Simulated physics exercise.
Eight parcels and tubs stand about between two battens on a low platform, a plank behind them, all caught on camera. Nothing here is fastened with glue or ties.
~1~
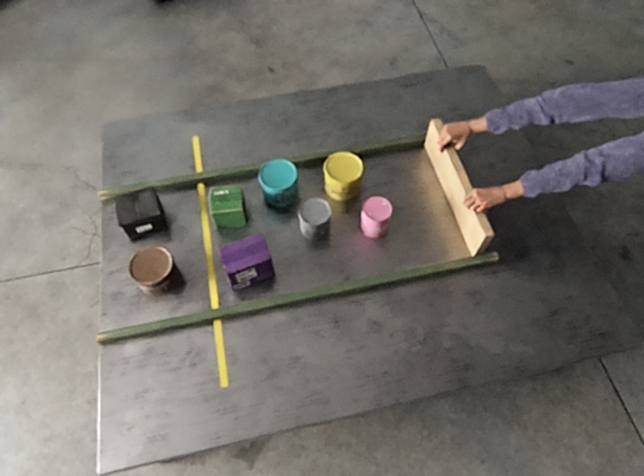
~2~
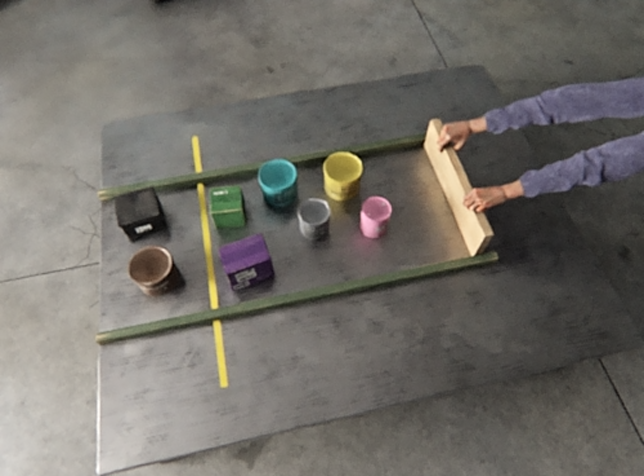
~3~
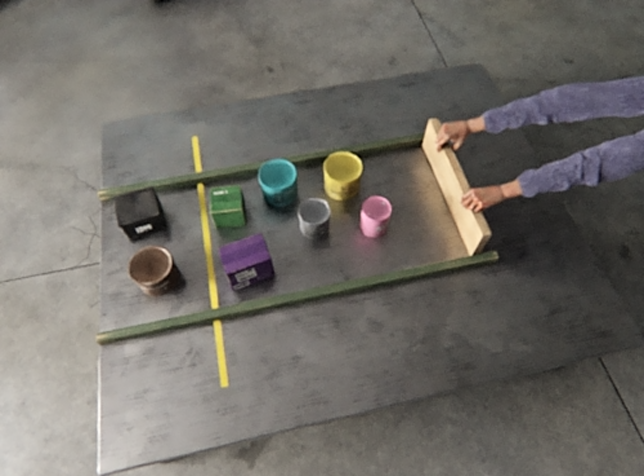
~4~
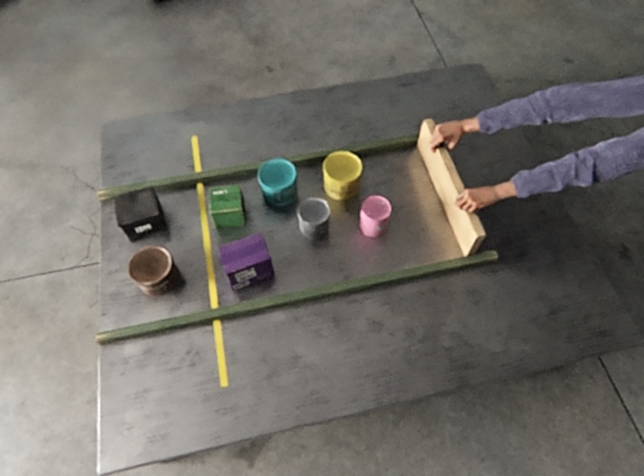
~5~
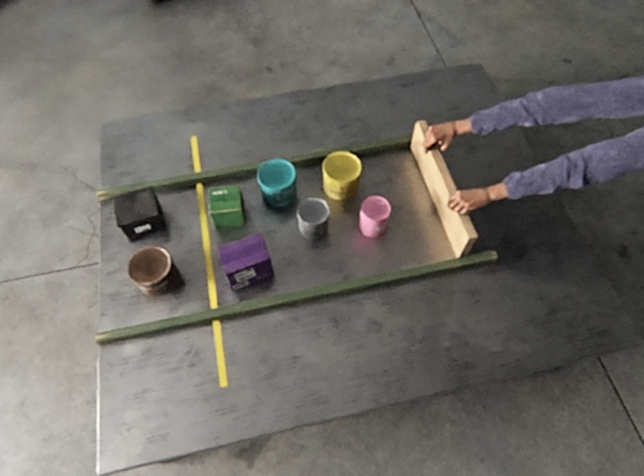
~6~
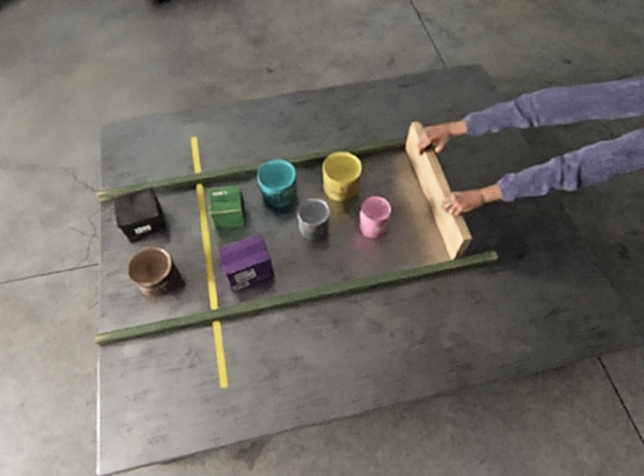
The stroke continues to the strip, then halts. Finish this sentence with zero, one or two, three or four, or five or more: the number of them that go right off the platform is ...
The number of them that go right off the platform is zero.
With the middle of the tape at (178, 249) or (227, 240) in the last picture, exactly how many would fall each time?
The counts would come to 1 and 0.
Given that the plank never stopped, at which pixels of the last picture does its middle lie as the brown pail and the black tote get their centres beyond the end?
About (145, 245), and about (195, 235) for the other.
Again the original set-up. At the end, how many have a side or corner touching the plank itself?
Looks like 3 of them, all told.
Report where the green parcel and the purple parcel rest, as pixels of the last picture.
You'll find the first one at (144, 230) and the second at (193, 287).
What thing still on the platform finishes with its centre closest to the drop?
Foremost, the black tote.
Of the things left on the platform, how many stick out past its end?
My count gives 1.
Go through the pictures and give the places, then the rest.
The first frame shows black tote (141, 213); brown pail (155, 271); green parcel (229, 207); plank (456, 185); tape (208, 243).
The second frame shows brown pail (155, 271); plank (455, 185).
The third frame shows green parcel (228, 207); yellow pail (343, 177).
The fourth frame shows black tote (140, 213); pink canister (375, 217).
The fifth frame shows brown pail (154, 271); purple parcel (246, 262).
The sixth frame shows black tote (140, 214); brown pail (154, 272); green parcel (227, 208); plank (435, 188); tape (207, 244).
A little later, none off yet; black tote at rest near (140, 214); brown pail at rest near (154, 272); green parcel at rest near (227, 208).
Next, none off yet; black tote at rest near (140, 214); brown pail at rest near (154, 272); green parcel shifted about its own width near (205, 216).
When it is over, the number that fall off is zero.
